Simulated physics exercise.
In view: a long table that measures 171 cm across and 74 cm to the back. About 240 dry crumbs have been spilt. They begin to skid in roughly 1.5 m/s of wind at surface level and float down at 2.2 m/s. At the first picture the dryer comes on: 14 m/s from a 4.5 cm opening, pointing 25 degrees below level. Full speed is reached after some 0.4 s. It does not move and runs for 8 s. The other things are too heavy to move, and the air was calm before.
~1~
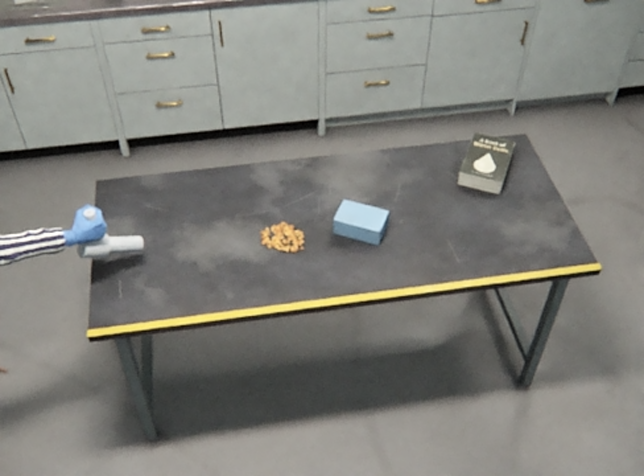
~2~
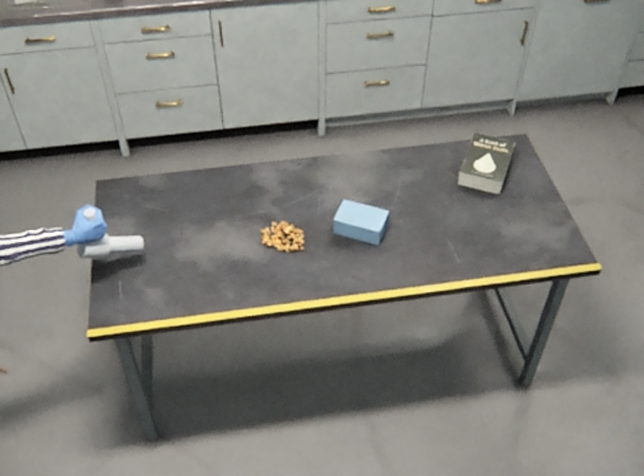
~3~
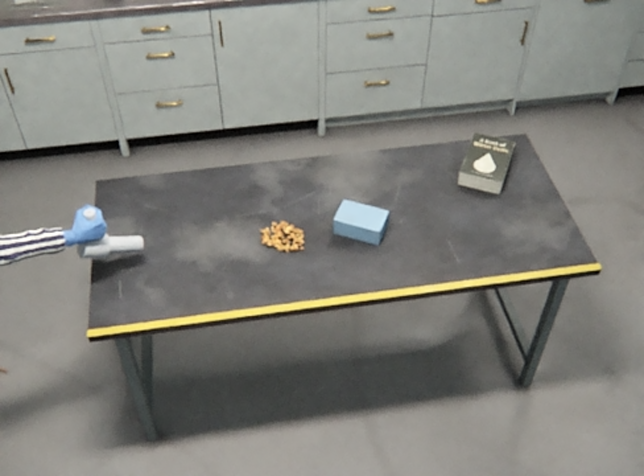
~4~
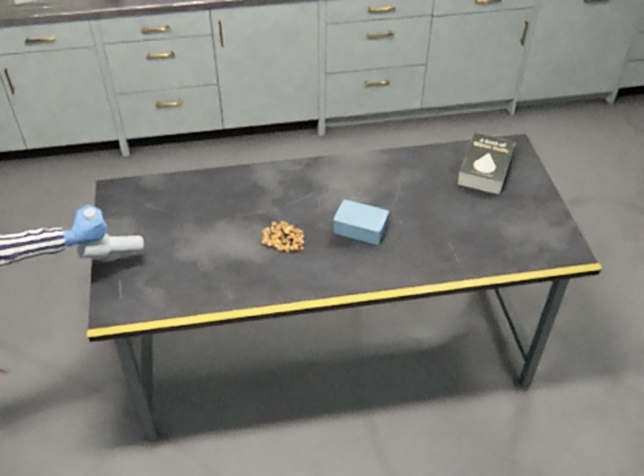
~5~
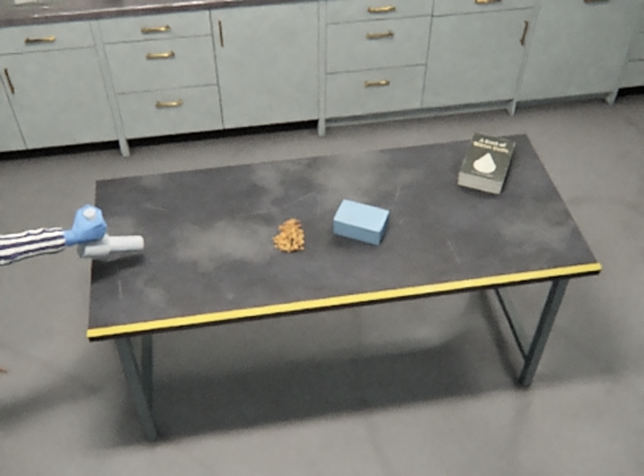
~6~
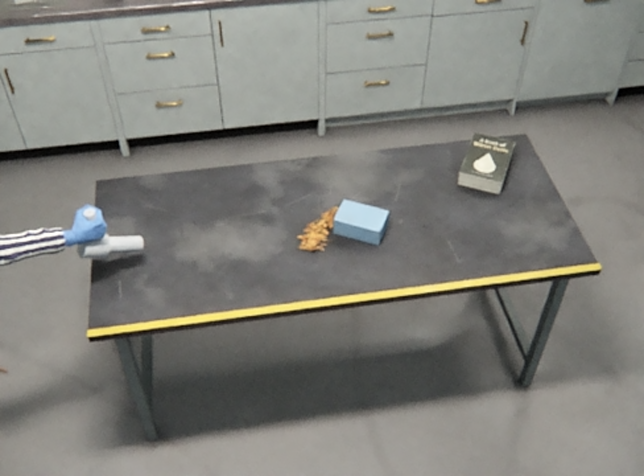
Dry crumbs on a dark table sitting still before a hand-held dryer, then skidding right and bunching beside a blue block.
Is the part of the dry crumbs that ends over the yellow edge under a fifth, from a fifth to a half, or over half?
Of the dry crumbs, less than a fifth end over the yellow edge.
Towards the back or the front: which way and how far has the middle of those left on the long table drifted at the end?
To the back, by about 10 cm.
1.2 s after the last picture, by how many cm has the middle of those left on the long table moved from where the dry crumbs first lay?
About 70 cm.
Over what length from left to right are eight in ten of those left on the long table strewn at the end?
Roughly 70 cm.
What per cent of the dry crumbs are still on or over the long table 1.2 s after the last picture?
Some 100 per cent.
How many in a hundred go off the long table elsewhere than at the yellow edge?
Near 20 %.
Then, 1.2 s after the last picture, 0 % are over the yellow edge; the middle of those still in play is near (481, 198); 19 % have settled or left.
Then, 2.2 s after the last picture, 0 % are over the yellow edge; the middle of those still in play is near (479, 192); 24 % have settled or left.
Then, 4.0 s after the last picture, 0 % are over the yellow edge; the middle of those still in play is near (477, 190); 33 % have settled or left.
Then, 7.6 s after the last picture, at the end, 0 % are over the yellow edge; the middle of those still in play is near (477, 190).
